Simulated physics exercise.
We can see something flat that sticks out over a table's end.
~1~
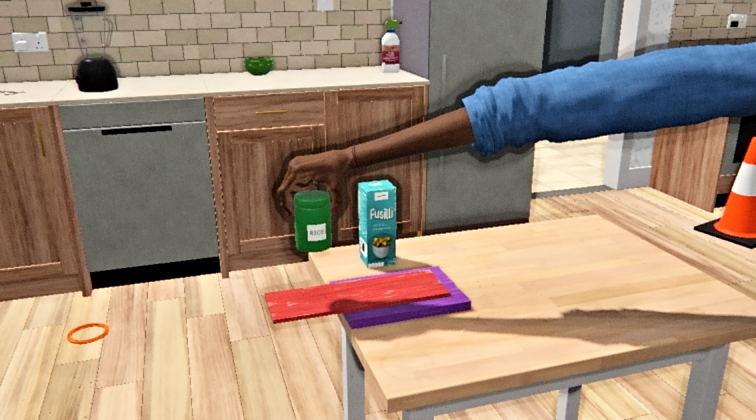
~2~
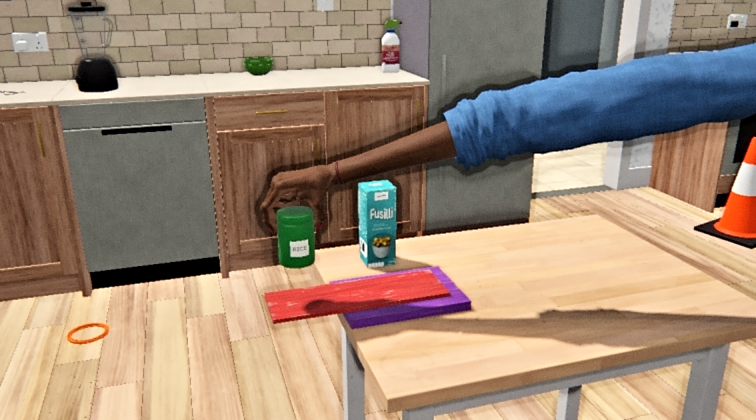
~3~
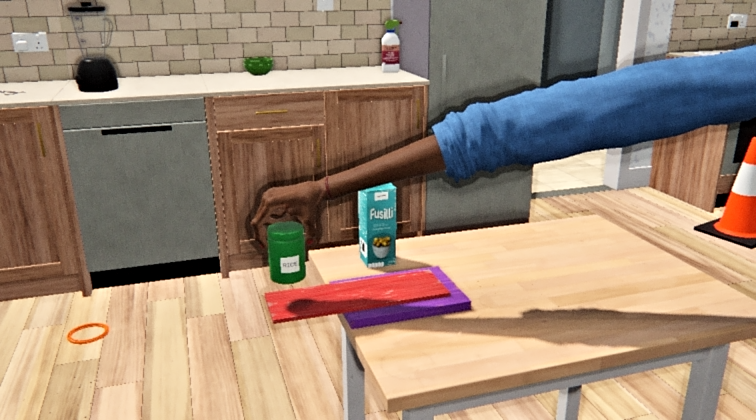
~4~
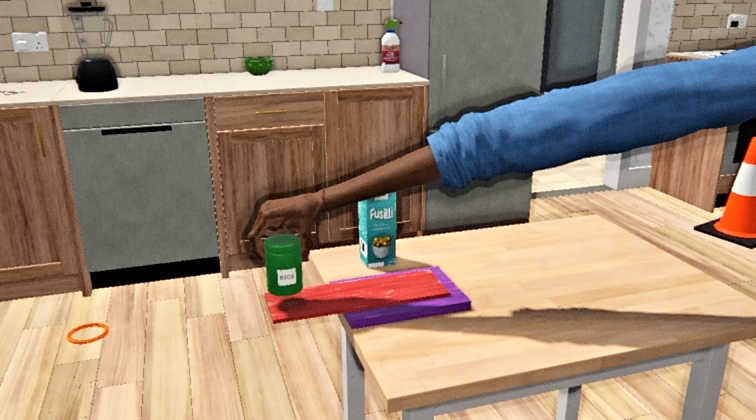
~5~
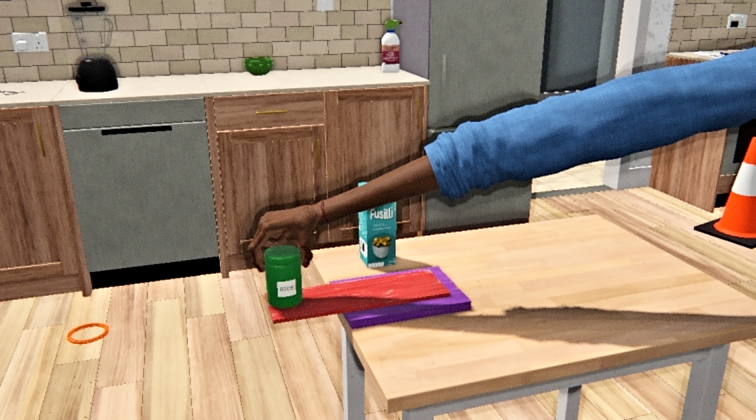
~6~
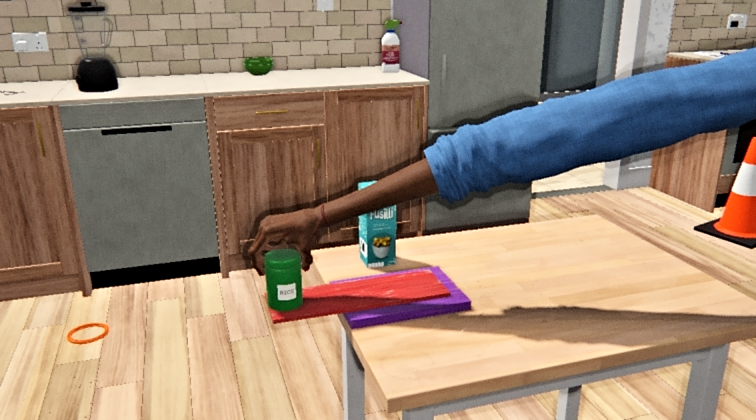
A hand lowering a green jar past a turquoise carton onto the overhanging end of a red plank, still gripping it.
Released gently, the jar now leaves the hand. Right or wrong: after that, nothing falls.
Wrong.
Then, 0.50 s later than the last frame, red plank and green jar now down on the floor or falling.
Then, 0.70 s later than the last frame, things are still on the move.
When it is over, down on the floor or falling, red plank and green jar; the other 2 as before. The plank goes over.
